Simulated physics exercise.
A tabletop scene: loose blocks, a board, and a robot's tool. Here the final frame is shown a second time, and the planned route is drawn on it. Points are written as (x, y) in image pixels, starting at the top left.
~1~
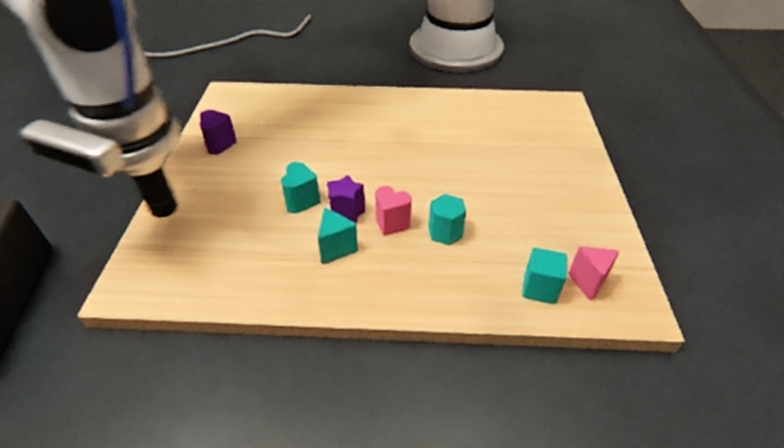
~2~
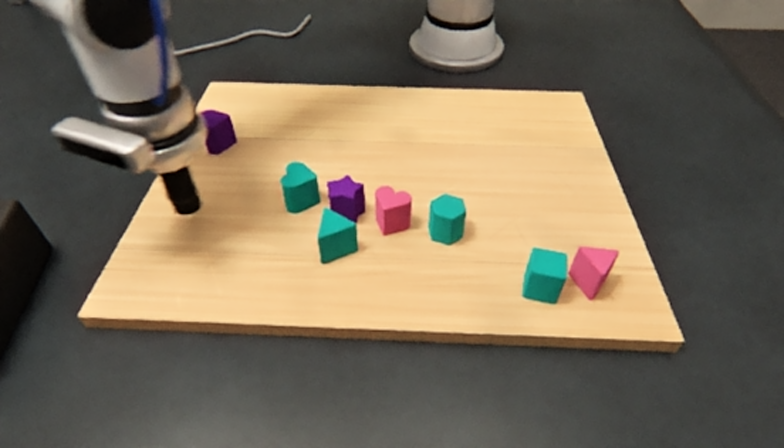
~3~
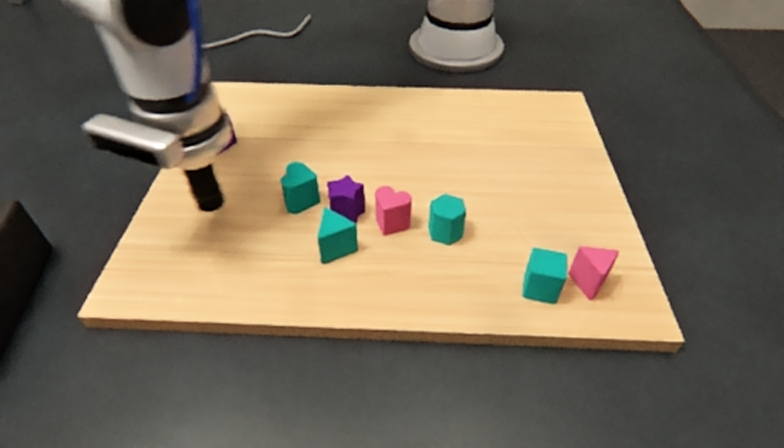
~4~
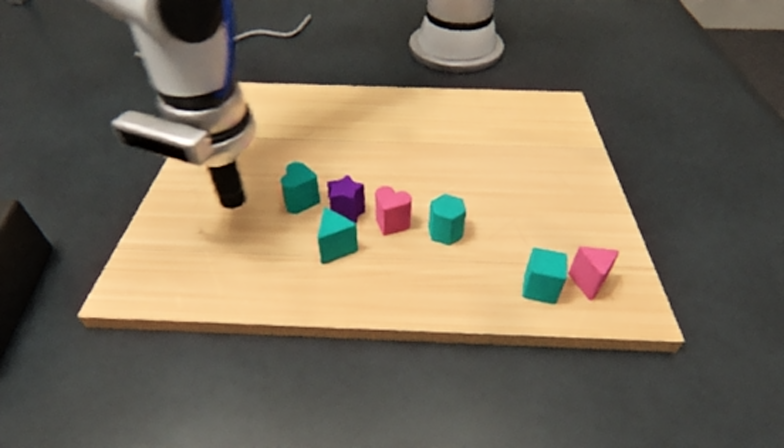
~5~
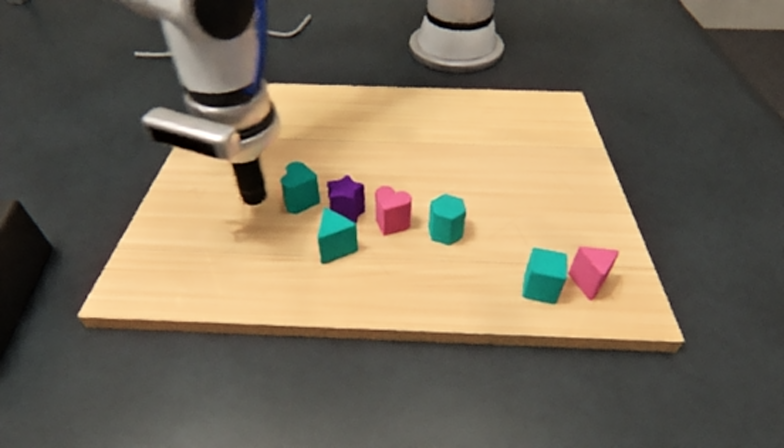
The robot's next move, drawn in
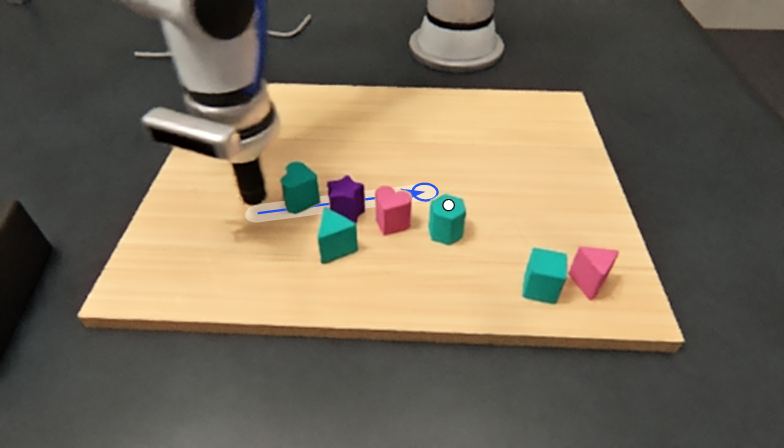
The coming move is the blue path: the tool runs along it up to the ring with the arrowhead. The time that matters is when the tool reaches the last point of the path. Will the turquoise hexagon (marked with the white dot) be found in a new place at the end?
The answer is no.
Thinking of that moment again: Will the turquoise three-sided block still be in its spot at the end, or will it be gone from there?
Left in place.
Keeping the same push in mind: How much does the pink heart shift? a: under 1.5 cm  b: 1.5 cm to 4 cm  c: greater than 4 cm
The answer is b.
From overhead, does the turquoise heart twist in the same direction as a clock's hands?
It seems not.
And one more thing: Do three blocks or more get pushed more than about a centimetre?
Yes, that is how it ends up.
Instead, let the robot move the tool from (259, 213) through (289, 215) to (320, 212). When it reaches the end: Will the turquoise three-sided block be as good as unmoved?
I'd say yes.
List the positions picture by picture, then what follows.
Tool tip at (165, 210); block tops, turquoise heart at (297, 174); turquoise three-sided block at (333, 222); purple star at (344, 186); pink heart at (392, 196); turquoise hexagon at (449, 205), in the first frame.
Tool at (188, 207); blocks unchanged, in the second frame.
Tool at (211, 204); blocks unchanged, in the third frame.
Tool at (233, 201); blocks unchanged, in the fourth frame.
Tool at (255, 198); turquoise heart at (297, 174); turquoise three-sided block at (333, 222); purple star at (344, 186); pink heart at (392, 196); turquoise hexagon at (449, 205), in the fifth frame.
Path on the board, in a line from (259, 213) to (425, 192); the dot is on the turquoise hexagon.
What follows on the original path. One third of the way, tool at (315, 190); turquoise heart at (332, 166), turned 55° anticlockwise; purple star at (354, 186), turned 35° clockwise.
Two thirds of the way, tool at (371, 183); turquoise heart at (359, 157), turned 120° anticlockwise; purple star at (377, 189), turned 90° clockwise; pink heart at (404, 204).
At the end, tool at (426, 177); turquoise heart at (359, 157), turned 120° anticlockwise; turquoise three-sided block in place; purple star at (381, 187), turned 110° clockwise; pink heart at (406, 206); turquoise hexagon in place.
